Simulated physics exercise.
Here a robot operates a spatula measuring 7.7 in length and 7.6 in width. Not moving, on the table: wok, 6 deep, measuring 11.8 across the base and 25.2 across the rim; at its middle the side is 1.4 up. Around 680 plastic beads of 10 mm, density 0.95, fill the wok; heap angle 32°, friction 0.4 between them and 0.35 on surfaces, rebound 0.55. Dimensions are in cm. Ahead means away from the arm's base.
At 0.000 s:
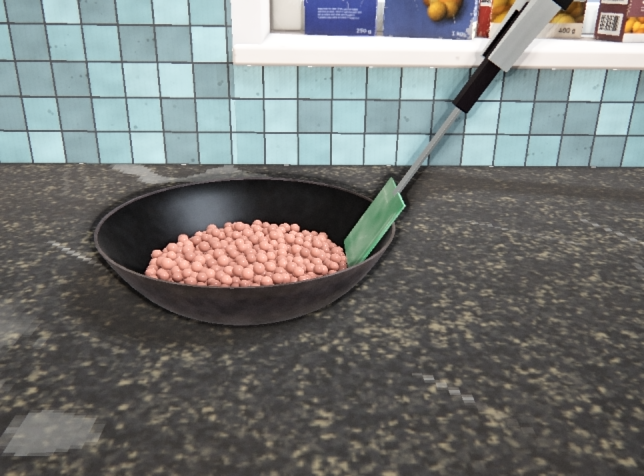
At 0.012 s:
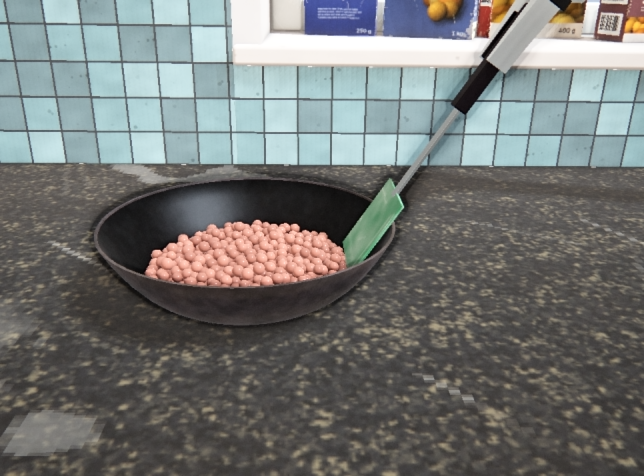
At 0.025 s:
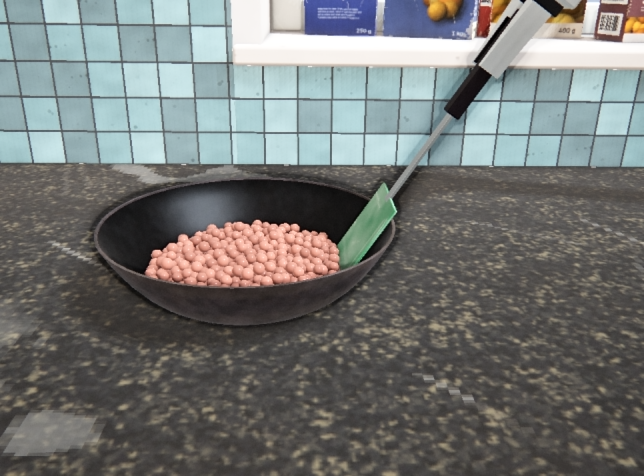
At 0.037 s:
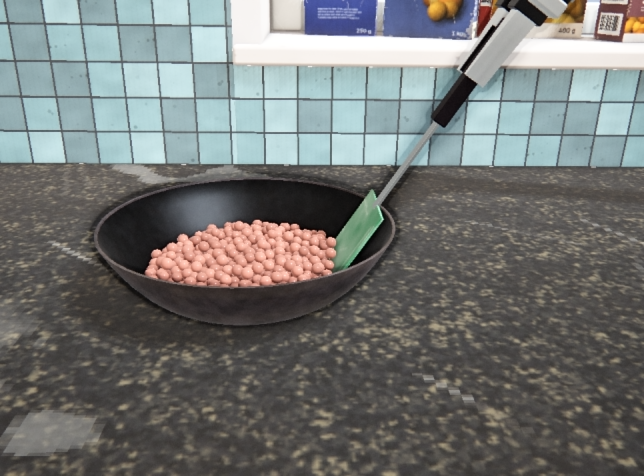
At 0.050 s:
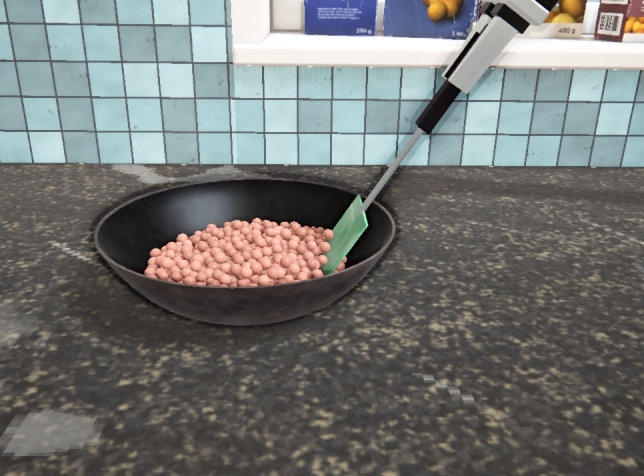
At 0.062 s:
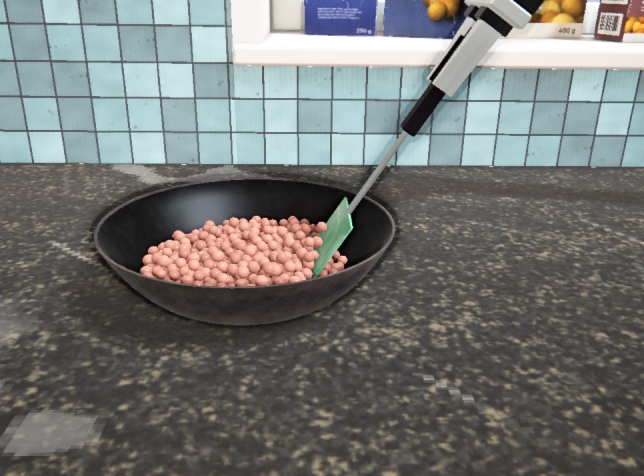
On a dark speckled countertop, a robot arm held a green spatula at the right side of a black wok of pink beads, then slid it a short way left into them, nudging a few.
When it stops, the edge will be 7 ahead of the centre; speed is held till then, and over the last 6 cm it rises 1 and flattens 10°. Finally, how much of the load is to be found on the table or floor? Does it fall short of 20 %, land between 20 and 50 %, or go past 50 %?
It falls short of 20 %.
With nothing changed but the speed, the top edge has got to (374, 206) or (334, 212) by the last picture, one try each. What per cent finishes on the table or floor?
First try around 0 %, second try around 15 %.
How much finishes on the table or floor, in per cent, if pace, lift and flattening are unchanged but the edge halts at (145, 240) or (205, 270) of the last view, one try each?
Estimates, in order: 35 % and 0 %.
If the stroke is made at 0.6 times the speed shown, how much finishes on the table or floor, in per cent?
Near 0 in a hundred.
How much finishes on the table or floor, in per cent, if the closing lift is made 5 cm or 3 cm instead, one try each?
Result, in order: Approx. 15 % and 15 %.
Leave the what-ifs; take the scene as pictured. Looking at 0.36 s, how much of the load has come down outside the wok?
Fraction noted: Close to 5 per cent.
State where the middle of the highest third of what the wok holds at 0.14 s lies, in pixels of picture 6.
Near pixel (194, 244).
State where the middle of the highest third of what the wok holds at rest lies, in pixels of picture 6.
It is centred around (157, 243).
By 0.10 s, sloping 57°, highest piece 6 above the table; 679 in the wok.
By 0.14 s, sloping 54°, highest piece 7 above the table; 679 in the wok.
By 0.36 s, sloping 47°, highest piece 7 above the table; 605 in the wok, 50 on the table or floor, 24 on the blade or in flight.
By 1.41 s, sloping 47°, highest piece 6 above the table; 604 in the wok, 75 on the table or floor.
Final count, 604 in the wok, 75 on the table or floor. That is 11 % on the table or floor.
